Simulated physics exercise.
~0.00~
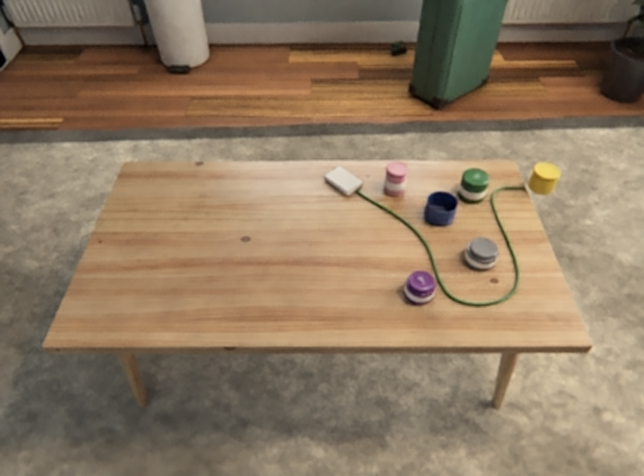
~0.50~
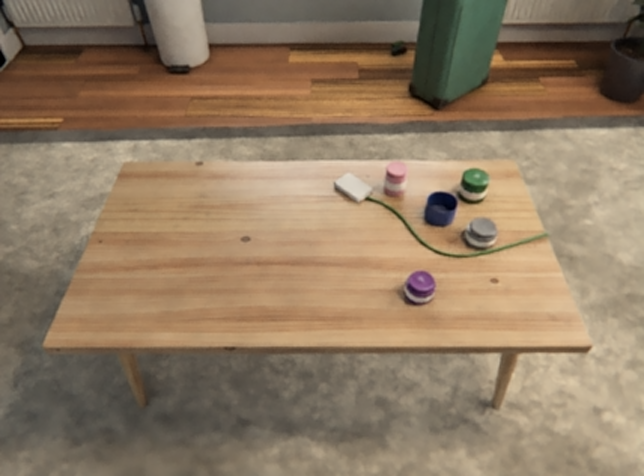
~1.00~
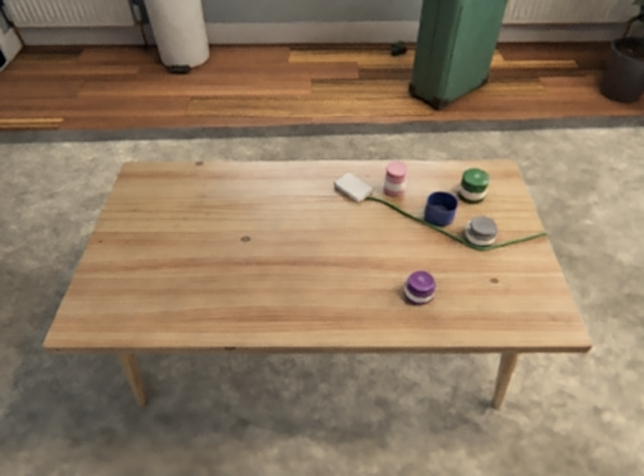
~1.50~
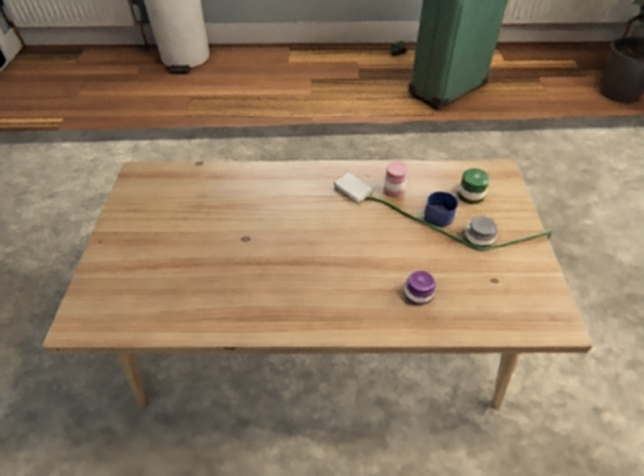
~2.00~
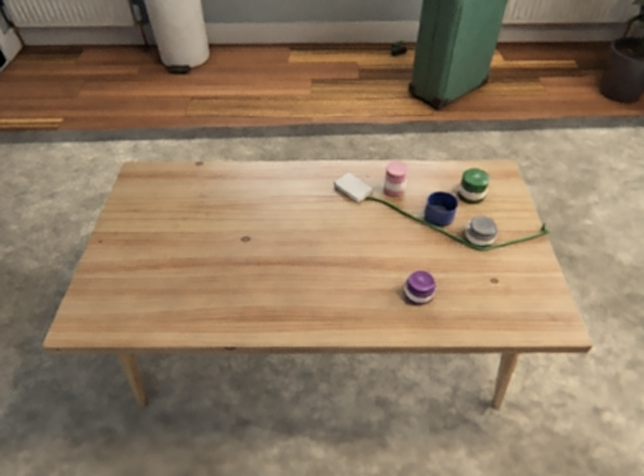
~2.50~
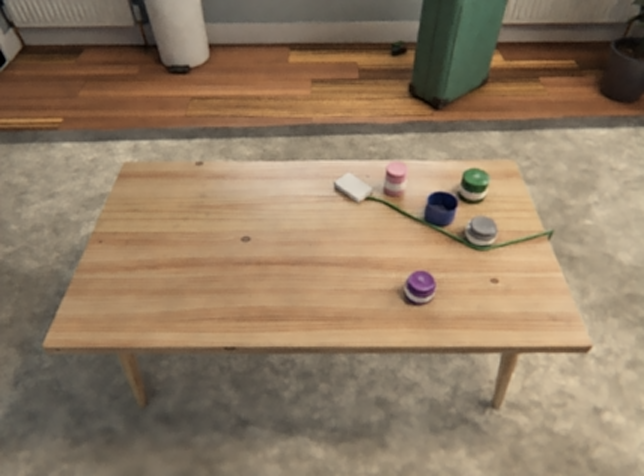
The yellow speaker attached to the green cable dropped off the right edge of the wooden table, and the cable pulled taut against the grey jar, nudging it back and tugging the white phone slightly right before everything settled, with the other containers unmoved.
